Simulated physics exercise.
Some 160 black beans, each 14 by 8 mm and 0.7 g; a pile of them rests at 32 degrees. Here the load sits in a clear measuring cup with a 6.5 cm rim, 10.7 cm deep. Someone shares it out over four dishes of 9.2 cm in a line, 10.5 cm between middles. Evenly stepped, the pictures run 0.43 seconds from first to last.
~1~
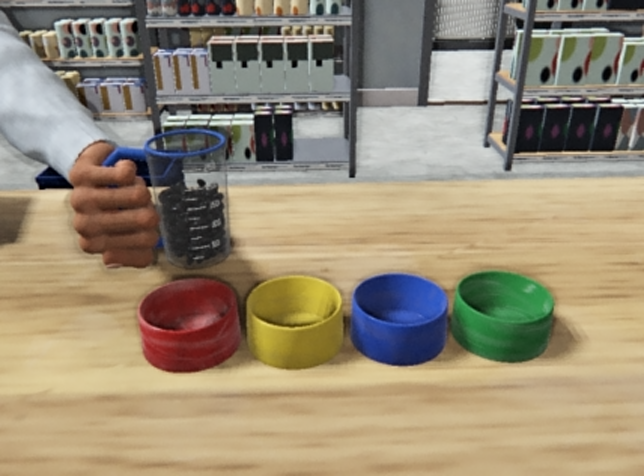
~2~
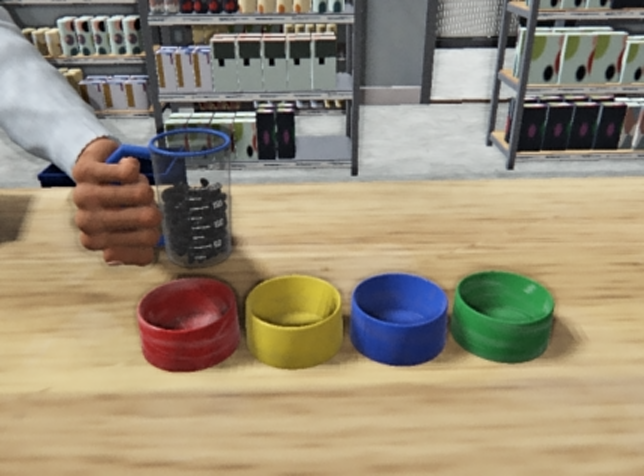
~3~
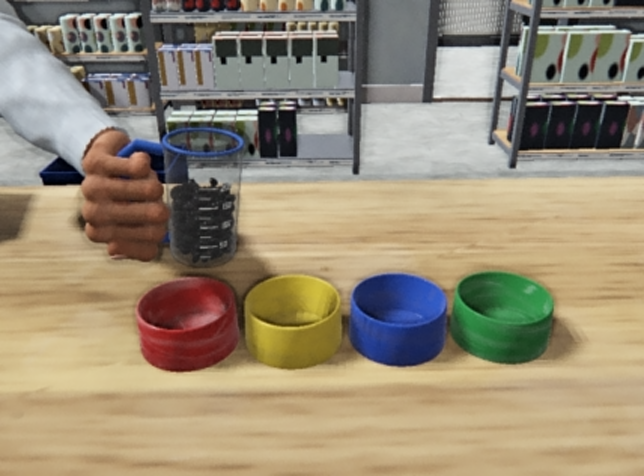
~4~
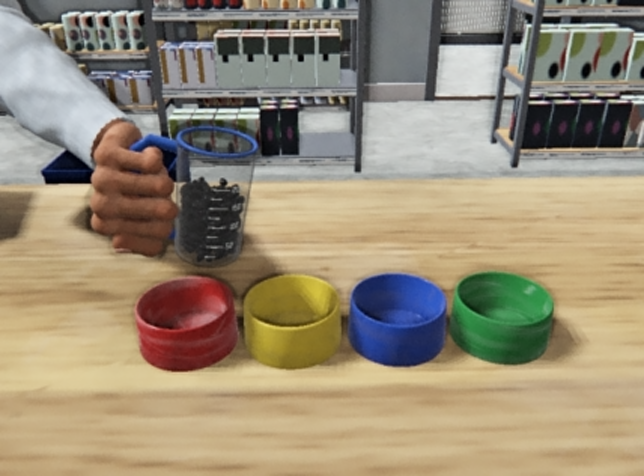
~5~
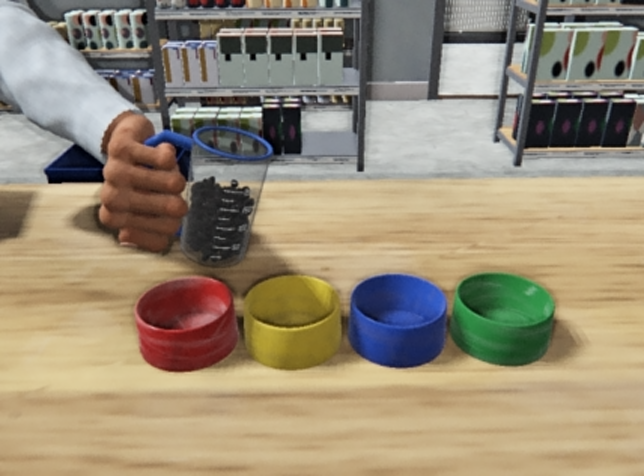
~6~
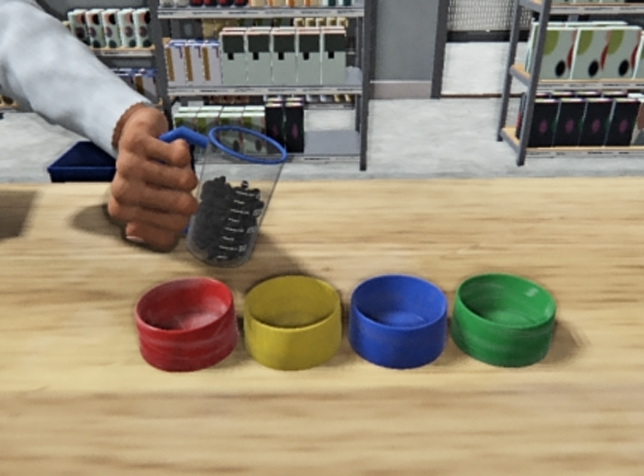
Hand moving a clear measuring cup of black beans slightly right and tilting it rightward above four coloured dishes on a wooden table.
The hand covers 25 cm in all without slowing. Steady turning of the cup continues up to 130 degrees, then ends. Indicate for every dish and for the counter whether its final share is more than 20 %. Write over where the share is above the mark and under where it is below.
Red dish: Under; blue dish: Under; green dish: Over; yellow dish: Under; counter: Under.
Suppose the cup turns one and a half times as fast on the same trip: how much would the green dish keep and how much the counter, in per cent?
Green 20; counter 30.
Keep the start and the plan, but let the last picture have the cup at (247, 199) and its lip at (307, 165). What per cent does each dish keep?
Then red 0, blue 0, green 100, and yellow 0.
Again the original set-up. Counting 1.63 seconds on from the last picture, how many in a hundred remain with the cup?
Load share: Near 100 percent.
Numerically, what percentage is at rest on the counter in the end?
Estimate: Close to 0 %.
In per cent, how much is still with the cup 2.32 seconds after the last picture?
Around 0 in a hundred.
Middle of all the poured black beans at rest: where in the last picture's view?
After settling, the middle sits near (507, 318).
Then, 0.98 s after the last picture, tilt 71 degrees; cup holds 100 %.
Then, 1.63 s after the last picture, tilt 105 degrees; cup holds 100 %.
Then, 2.32 s after the last picture, tilt 130 degrees; cup holds 0 %, green 100 %.
In the end, red 0 %, blue 0 %, green 100 %, yellow 0 %, counter 0 %.
